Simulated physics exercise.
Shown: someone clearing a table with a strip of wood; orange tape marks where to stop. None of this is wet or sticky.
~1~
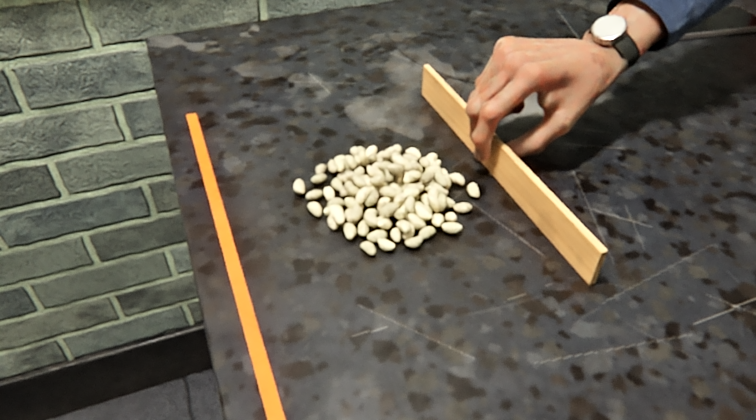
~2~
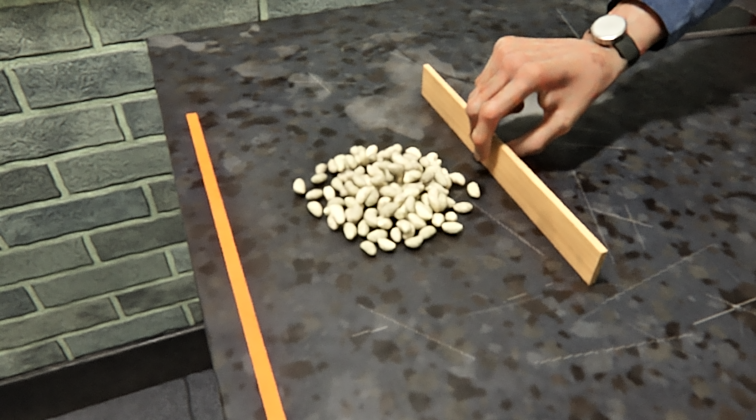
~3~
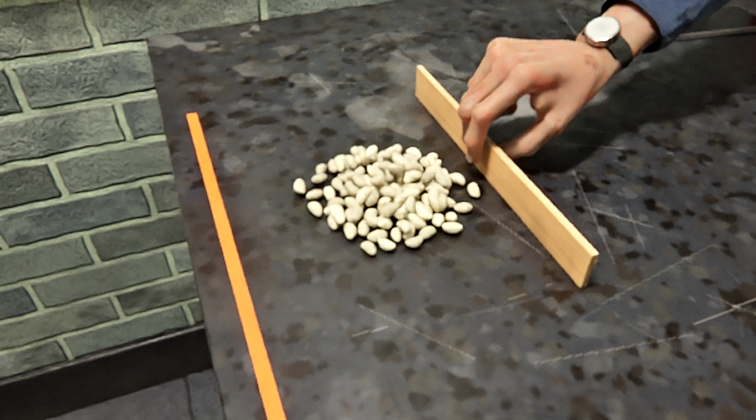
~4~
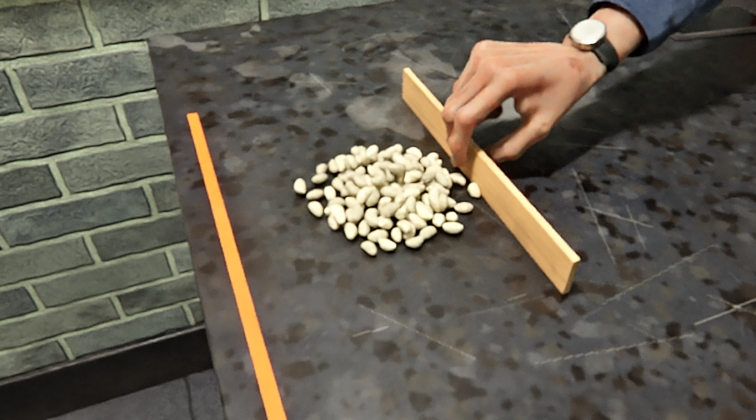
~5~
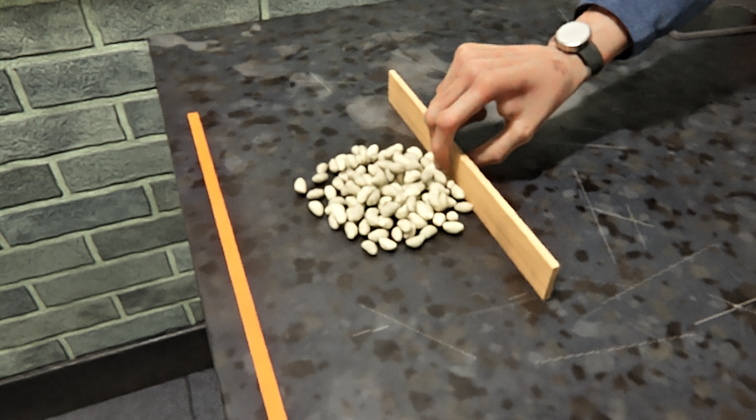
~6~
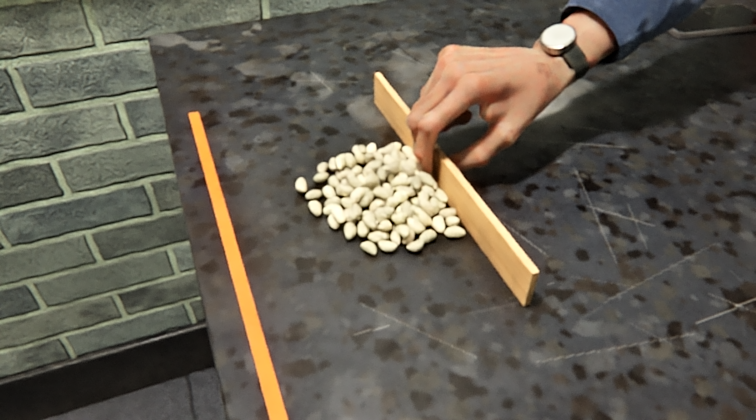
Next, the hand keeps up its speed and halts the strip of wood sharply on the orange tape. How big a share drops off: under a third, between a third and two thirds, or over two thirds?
What is pushed off will surpass two thirds.
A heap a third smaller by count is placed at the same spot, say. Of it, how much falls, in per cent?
It should be about 70 percent.
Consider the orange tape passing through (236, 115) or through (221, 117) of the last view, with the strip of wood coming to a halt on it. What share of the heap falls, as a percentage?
Roughly 20 % and 40 %.
Soon, strip of wood still moving, near (328, 178); heap all on the table, its front near (217, 215).
A while on, strip of wood stopped at the orange tape; heap about two thirds over the edge.
Towards the end, strip of wood stopped at the orange tape; heap most over the edge.
Finally, strip of wood stopped at the orange tape; heap most over the edge.
